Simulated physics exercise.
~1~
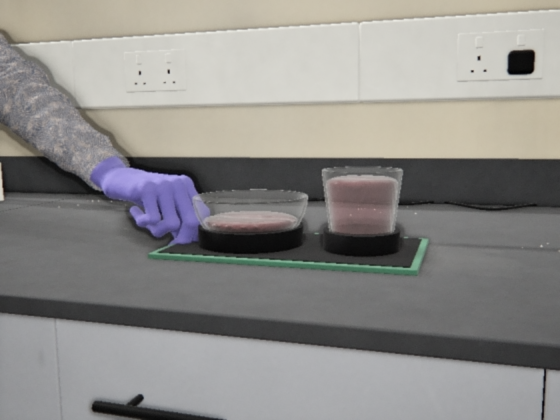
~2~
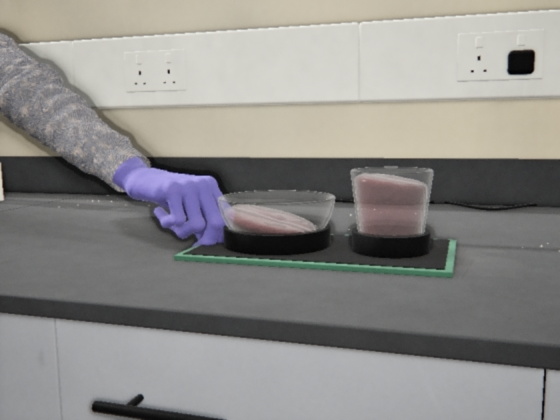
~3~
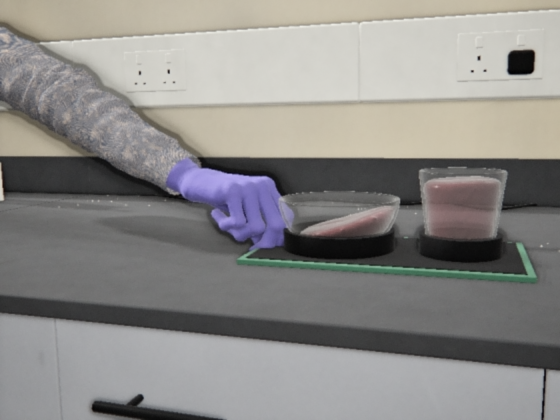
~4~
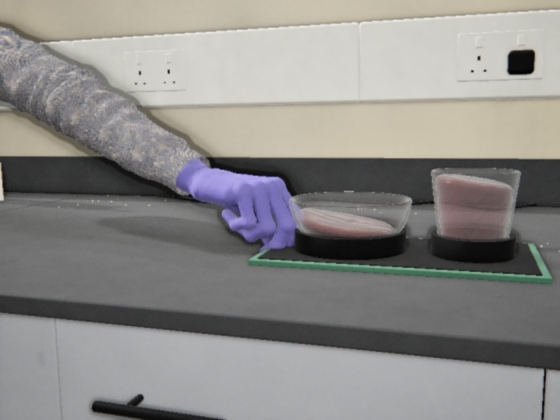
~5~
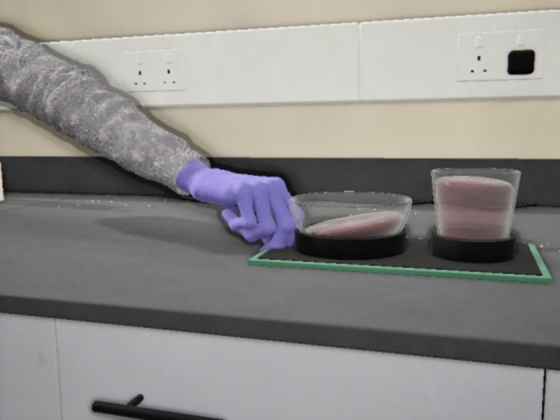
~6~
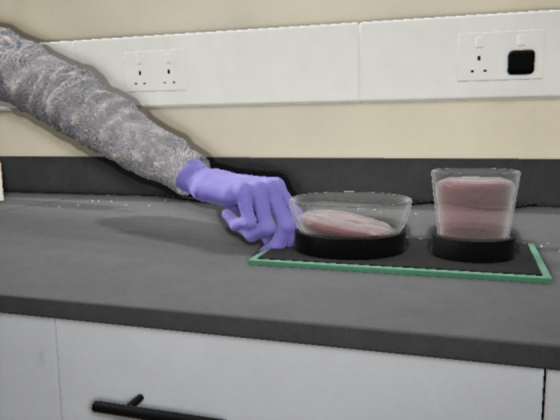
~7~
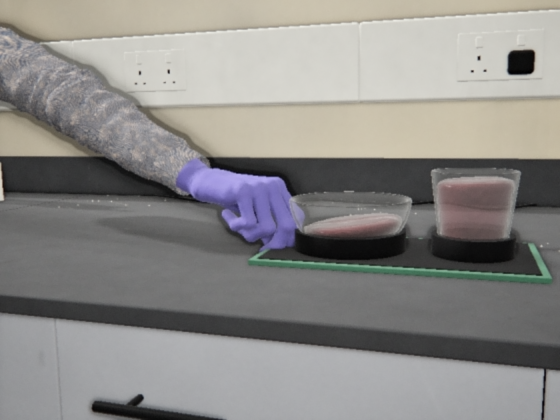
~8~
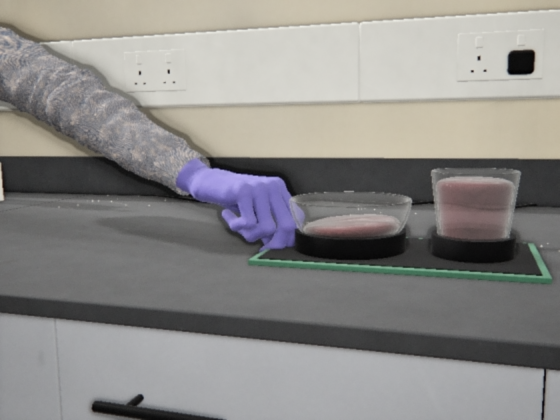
On a grey lab counter, a purple-gloved hand slides a tray with two open containers right, their pinkish liquid tilting, then settling.
